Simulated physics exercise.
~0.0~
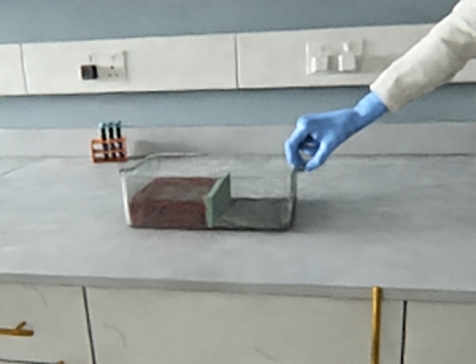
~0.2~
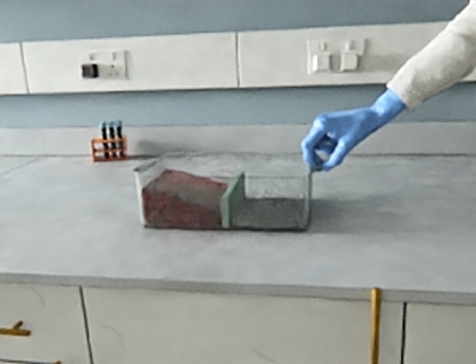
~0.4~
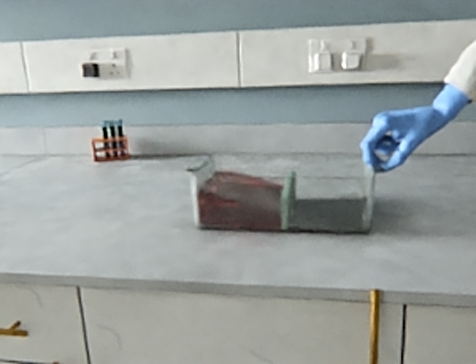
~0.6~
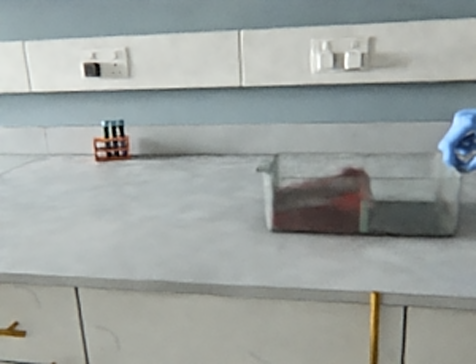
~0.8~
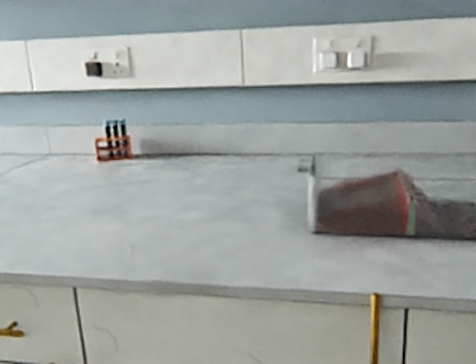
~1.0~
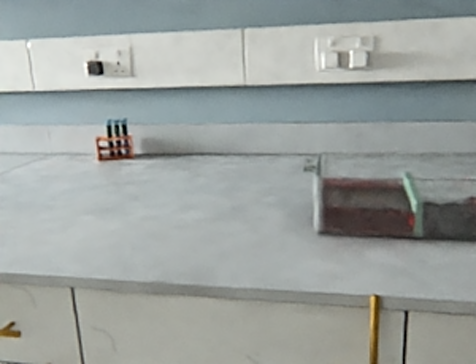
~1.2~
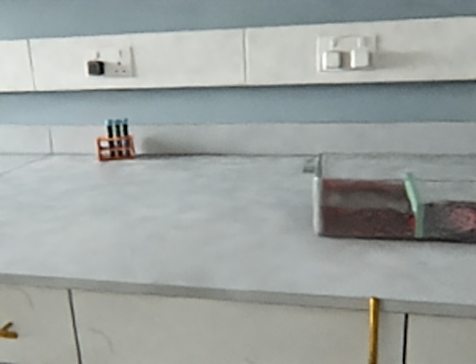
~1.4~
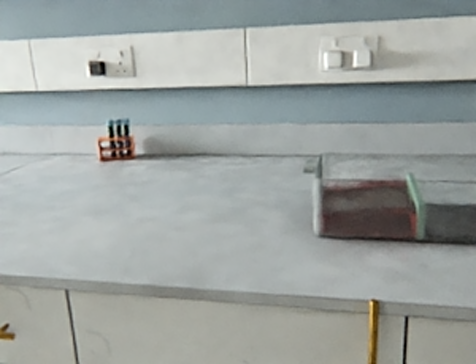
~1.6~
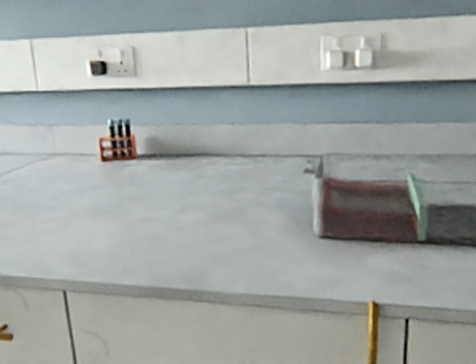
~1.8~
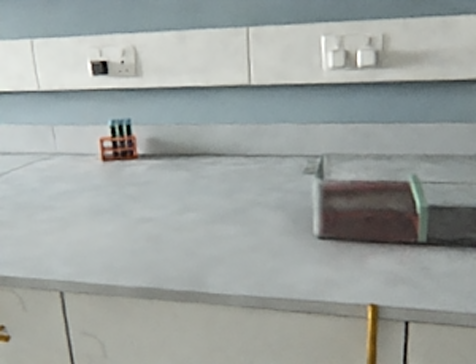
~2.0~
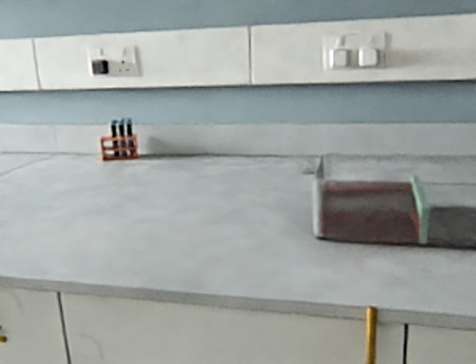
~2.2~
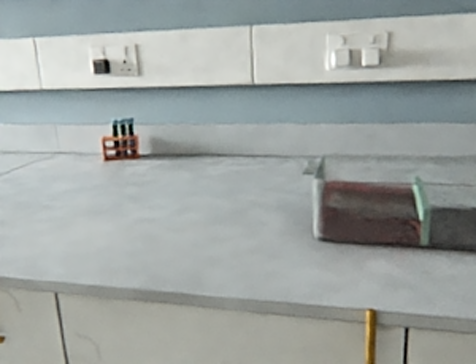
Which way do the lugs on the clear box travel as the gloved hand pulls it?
The lugs move to the right along with the box.
